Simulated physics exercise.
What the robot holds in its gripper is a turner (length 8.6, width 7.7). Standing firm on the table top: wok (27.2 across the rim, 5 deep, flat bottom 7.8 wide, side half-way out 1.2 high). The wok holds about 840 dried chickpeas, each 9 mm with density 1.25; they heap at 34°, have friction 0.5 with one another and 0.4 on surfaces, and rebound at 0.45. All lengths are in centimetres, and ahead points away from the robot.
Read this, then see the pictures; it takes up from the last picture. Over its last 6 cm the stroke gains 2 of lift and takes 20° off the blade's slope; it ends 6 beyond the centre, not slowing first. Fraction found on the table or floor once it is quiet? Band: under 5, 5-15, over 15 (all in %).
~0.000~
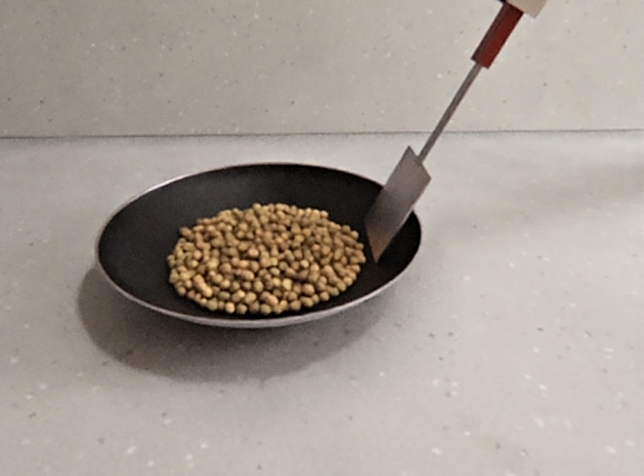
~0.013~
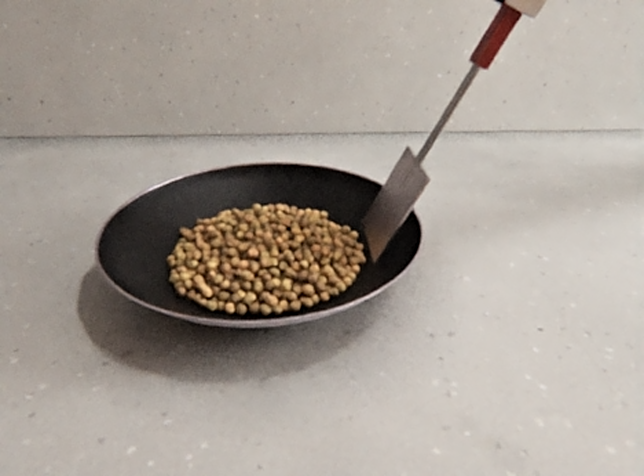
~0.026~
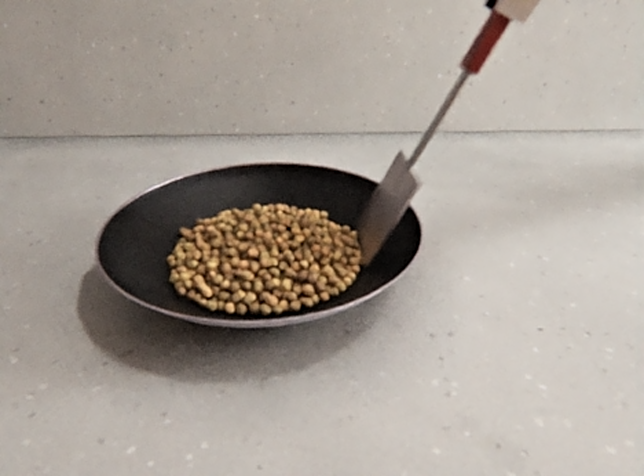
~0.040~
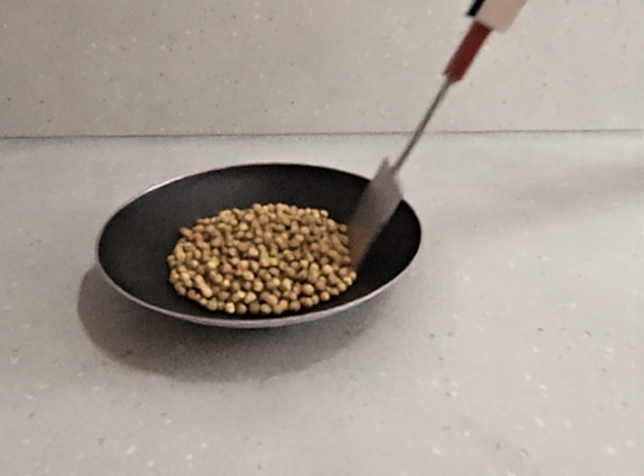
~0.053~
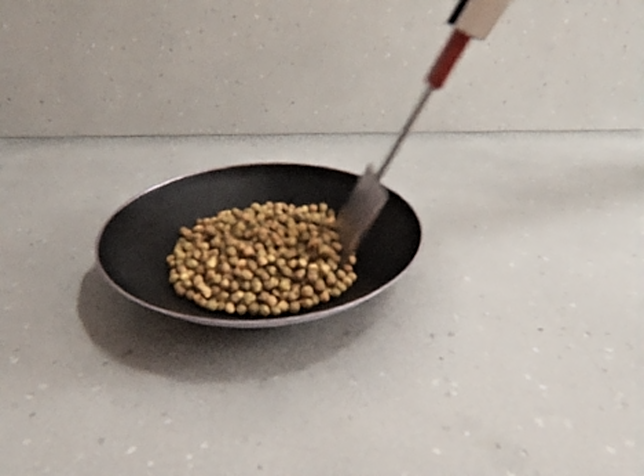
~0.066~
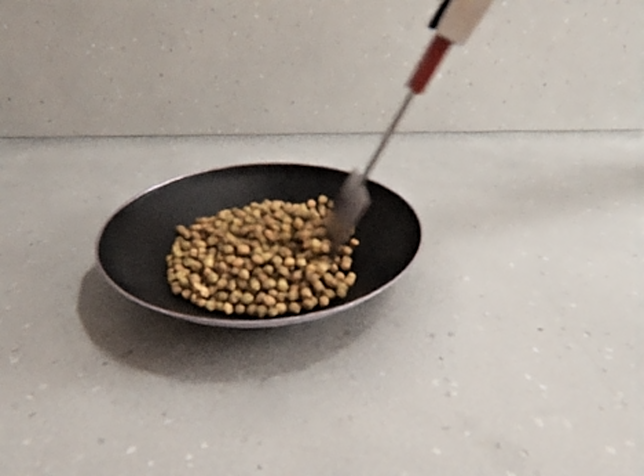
5-15 %.
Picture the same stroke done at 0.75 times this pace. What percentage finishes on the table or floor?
Estimate: Approx. 5 %.
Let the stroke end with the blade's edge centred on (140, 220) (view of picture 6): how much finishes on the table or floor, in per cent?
Something close to 40 in a hundred.
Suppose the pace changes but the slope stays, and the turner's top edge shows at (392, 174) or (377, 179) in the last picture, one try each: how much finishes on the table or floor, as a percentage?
Around 0 per cent, then around 5 per cent.
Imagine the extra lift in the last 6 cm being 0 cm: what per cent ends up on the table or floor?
10 %.
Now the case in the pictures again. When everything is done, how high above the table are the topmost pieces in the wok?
Height at rest: Roughly 6.0 cm.
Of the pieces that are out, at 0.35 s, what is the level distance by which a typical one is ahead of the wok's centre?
Distance ahead of centre: Approx. 18 cm.
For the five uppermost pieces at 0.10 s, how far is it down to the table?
6 cm or so.
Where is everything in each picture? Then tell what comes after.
In the first picture, turner top edge at (420, 160), sloping 64°; upper third of the load around (264, 243), from x 170 to 360, top at y 210; 840 in the wok.
In the second picture, turner top edge at (418, 161), sloping 64°; upper third of the load around (264, 243), from x 170 to 360, top at y 210.
In the third picture, turner top edge at (410, 165), sloping 64°; upper third of the load around (264, 243), from x 170 to 360, top at y 210.
In the fourth picture, turner top edge at (394, 173), sloping 64°; upper third of the load around (267, 243), from x 170 to 355, top at y 210.
In the fifth picture, turner top edge at (378, 178), sloping 64°; upper third of the load around (269, 241), from x 170 to 355, top at y 205.
In the sixth picture, turner top edge at (361, 182), sloping 64°; upper third of the load around (265, 238), from x 170 to 355, top at y 200; 840 in the wok.
After 0.10 s, sloping 64°, highest piece 7 above the table; 840 in the wok.
After 0.13 s, sloping 57°, highest piece 8 above the table; 840 in the wok.
After 0.35 s, sloping 44°, highest piece 7 above the table; 757 in the wok, 62 on the table or floor, 21 on the blade or in flight.
After 1.40 s, sloping 44°, highest piece 6 above the table; 755 in the wok, 85 on the table or floor.
At rest, 755 in the wok, 85 on the table or floor. That is 10 % on the table or floor.
